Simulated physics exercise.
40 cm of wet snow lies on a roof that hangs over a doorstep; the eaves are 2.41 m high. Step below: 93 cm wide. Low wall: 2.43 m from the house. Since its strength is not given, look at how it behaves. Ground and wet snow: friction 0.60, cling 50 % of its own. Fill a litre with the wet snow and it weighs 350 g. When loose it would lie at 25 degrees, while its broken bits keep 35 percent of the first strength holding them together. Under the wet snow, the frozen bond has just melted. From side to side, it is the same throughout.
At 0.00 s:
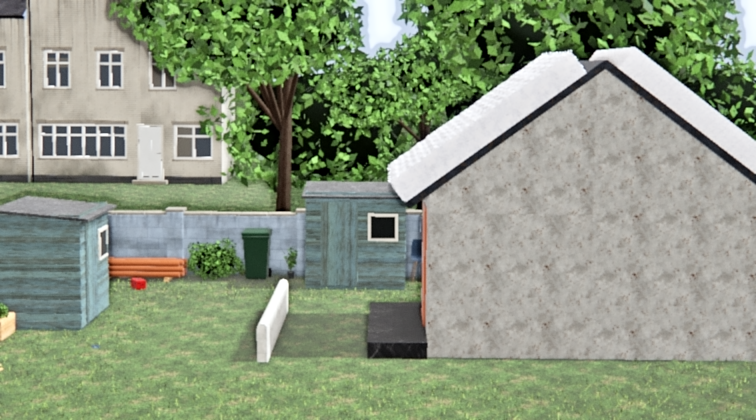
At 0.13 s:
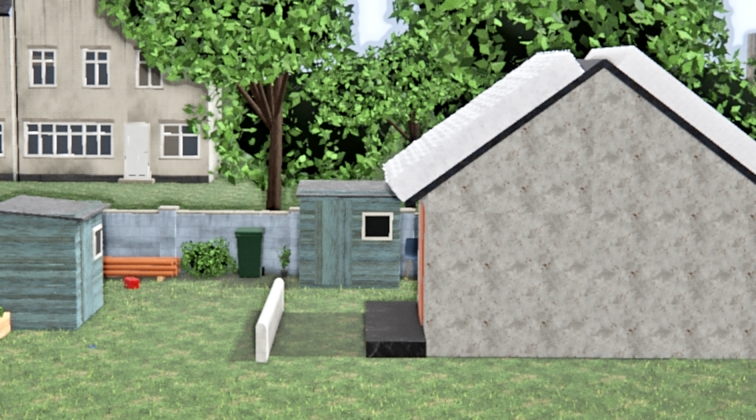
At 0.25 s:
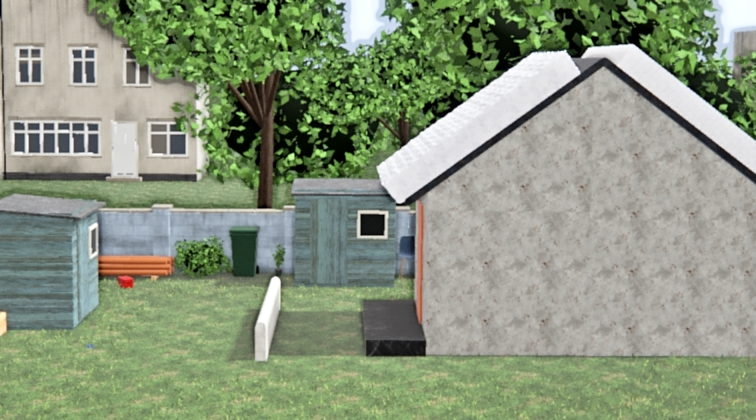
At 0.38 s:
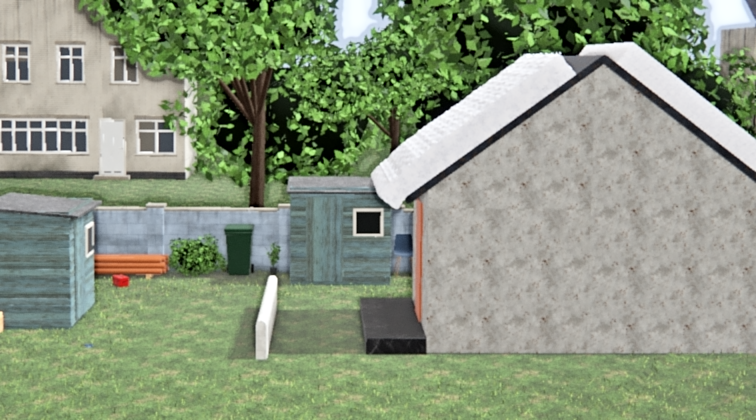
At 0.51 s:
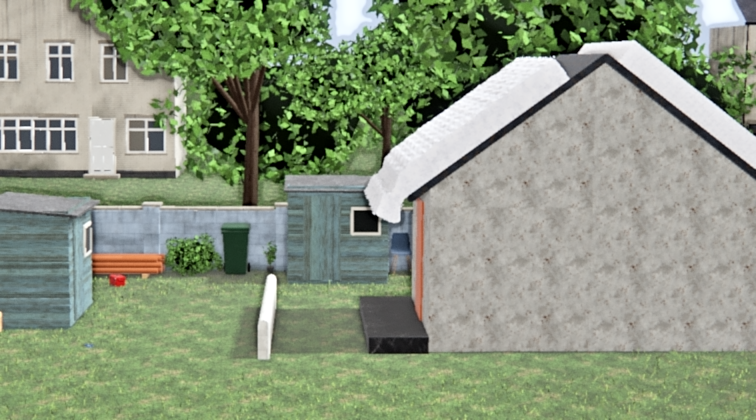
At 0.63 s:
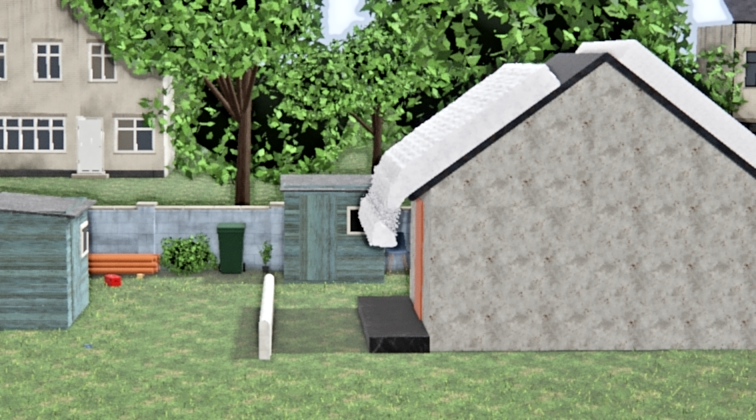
A thick white layer of snow on the left slope of a grey gabled building slides slowly down past the eaves, then its overhanging edge bends downward and cracks in front of a blue-green shed.
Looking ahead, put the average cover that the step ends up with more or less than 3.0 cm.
Lab note: Value exceeds 3.0 cm.
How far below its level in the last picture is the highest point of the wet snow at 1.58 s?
Roughly 1.6 m.
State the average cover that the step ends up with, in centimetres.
About 11 cm.
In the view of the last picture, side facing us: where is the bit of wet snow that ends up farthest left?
Position: Approx. (90, 353).
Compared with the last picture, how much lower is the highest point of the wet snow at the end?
About 3.7 m.
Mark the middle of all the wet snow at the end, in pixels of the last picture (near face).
Near pixel (300, 336).
After 1.07 s, 72 % of the snow is still up on the roof and 28 % is falling or down.
After 1.58 s, 25 % of the snow is still up on the roof and 75 % is falling or down.
After 2.09 s, none of the snow is still up on the roof and all is falling or down.
After 2.60 s, none of the snow is still up on the roof and all is falling or down.
After 3.20 s, at the end, none of the snow is still up on the roof and the snow on the step is 11 cm deep on average.
